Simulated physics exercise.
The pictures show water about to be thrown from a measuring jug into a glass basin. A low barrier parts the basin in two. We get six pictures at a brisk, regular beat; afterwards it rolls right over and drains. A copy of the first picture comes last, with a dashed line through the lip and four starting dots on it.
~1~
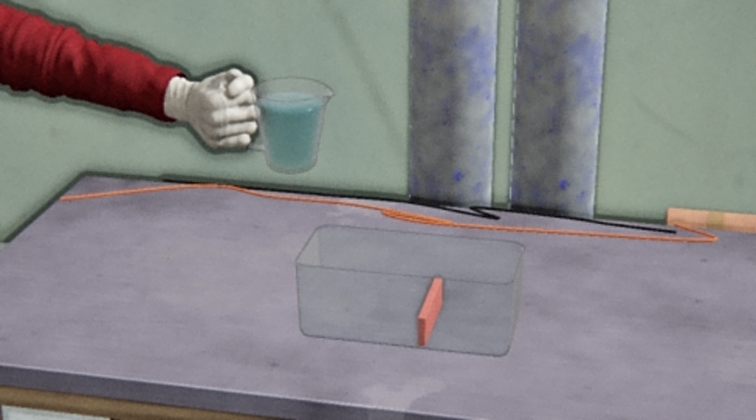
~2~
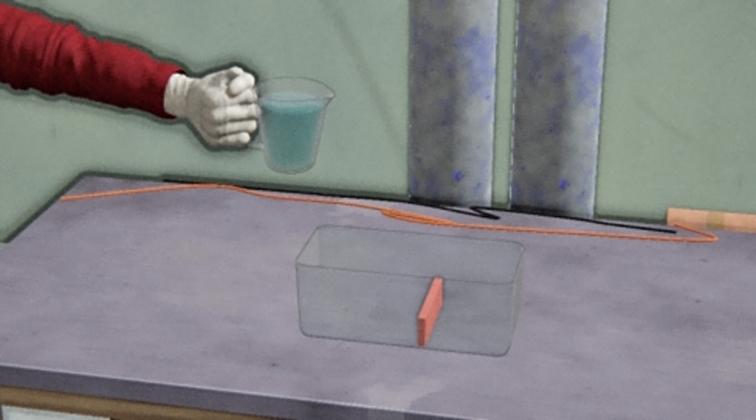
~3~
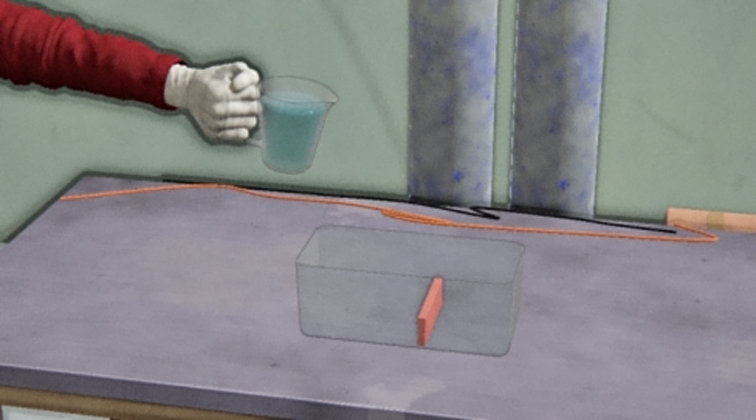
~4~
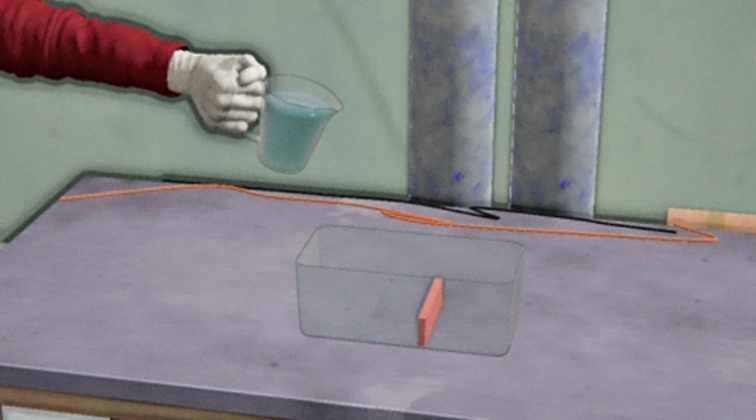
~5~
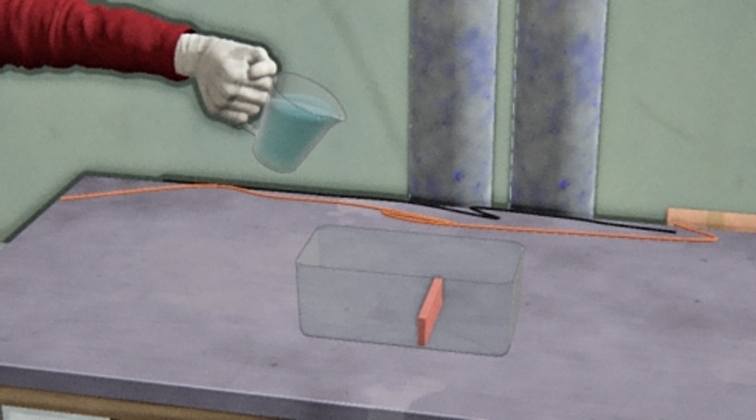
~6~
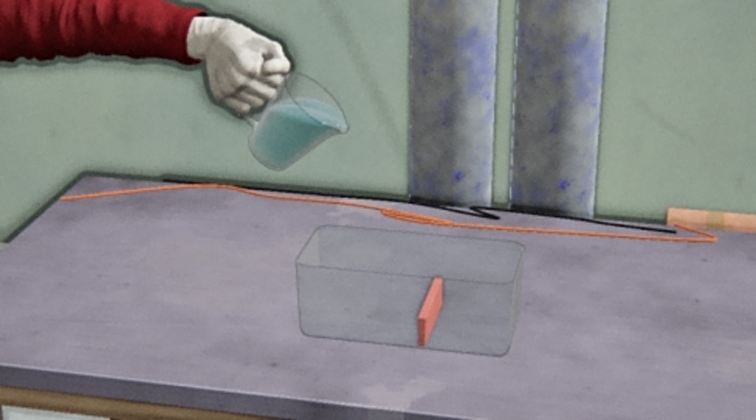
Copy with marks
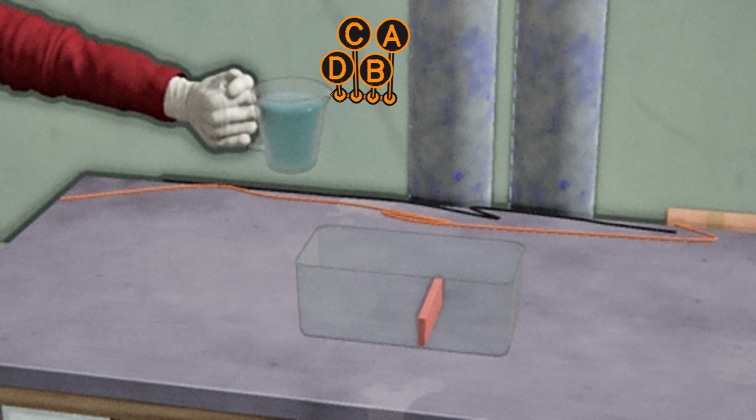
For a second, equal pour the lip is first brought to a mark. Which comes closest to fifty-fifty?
Choose B.
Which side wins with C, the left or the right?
More ends on the left.
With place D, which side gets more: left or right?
More ends on the left.
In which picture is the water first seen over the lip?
Picture 6.
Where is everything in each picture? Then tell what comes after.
Upright, lip at (332, 94); basin from (300, 332) to (510, 355); top of the wall at (430, 297); nothing has left yet, in the first picture.
Upright, lip at (334, 95); nothing has left yet, in the second picture.
Tipped about 7°, lip at (337, 100); nothing has left yet, in the third picture.
Tipped about 16°, lip at (341, 108); nothing has left yet, in the fourth picture.
Tipped about 28°, lip at (345, 118); nothing has left yet, in the fifth picture.
Tipped about 40°, lip at (347, 131); water is over the lip, down to (347, 131), in the sixth picture.
In orange, A at (389, 98); B at (372, 97); C at (356, 96); D at (339, 94).
If A is chosen, about 8 % ends left of the wall and 89 % right of it; 3 % is lost outside.
If B is chosen, about 45 % ends left of the wall and 53 % right of it; 3 % is lost outside.
If C is chosen, about 87 % ends left of the wall and 9 % right of it; 4 % is lost outside.
If D is chosen, about 87 % ends left of the wall and 5 % right of it; 7 % is lost outside.
